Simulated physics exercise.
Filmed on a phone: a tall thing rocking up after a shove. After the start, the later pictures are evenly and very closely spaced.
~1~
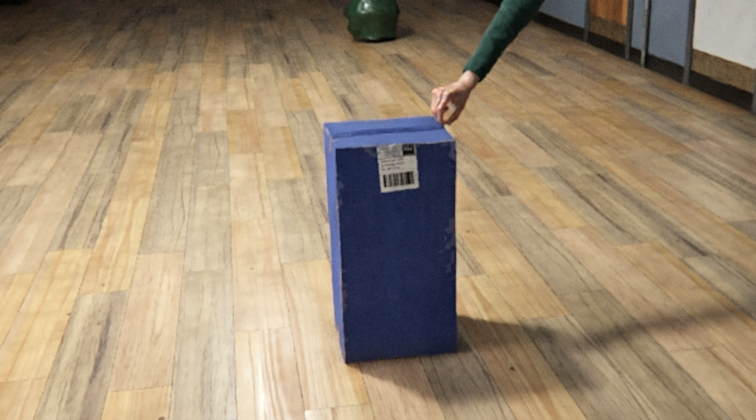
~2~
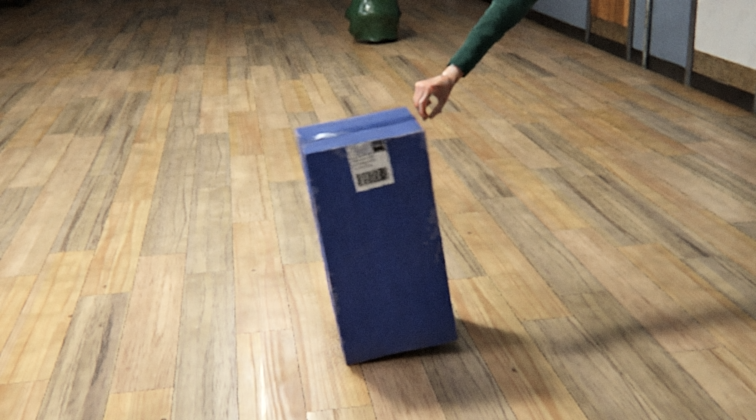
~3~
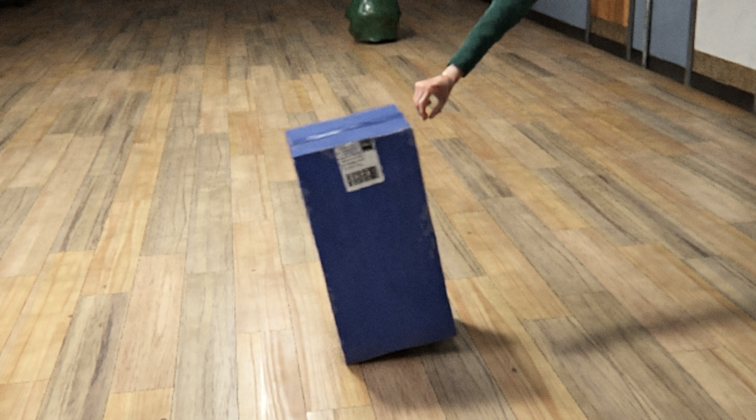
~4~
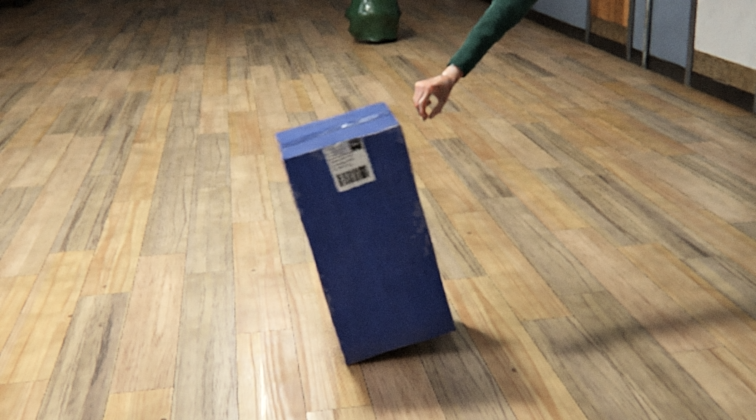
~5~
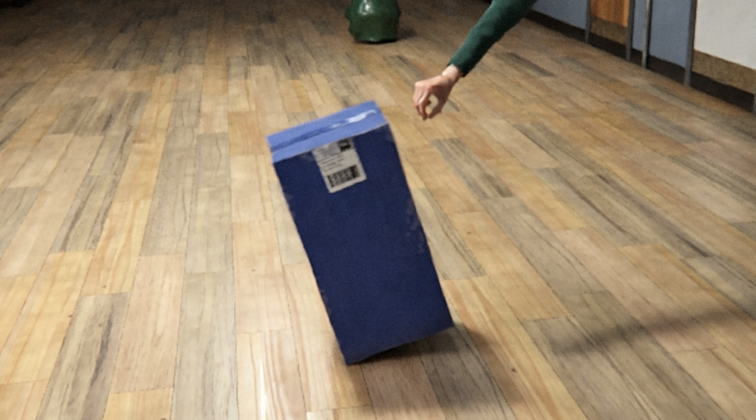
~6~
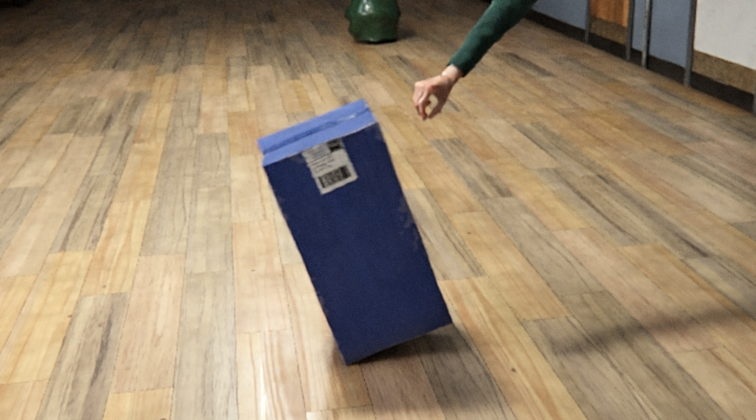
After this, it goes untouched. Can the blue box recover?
My guess is it will fail to recover from that.
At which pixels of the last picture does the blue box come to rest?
Somewhere around pixel (221, 304).
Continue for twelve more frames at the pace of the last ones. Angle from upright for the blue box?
Estimated tilt from vertical: Near 45°.
Then, 0.18 s past the last view, blue box 38° off upright near (311, 235).
Then, 0.36 s past the last view, blue box 64° off upright near (260, 260).
Finally, the blue box goes down on its side, near (221, 304).
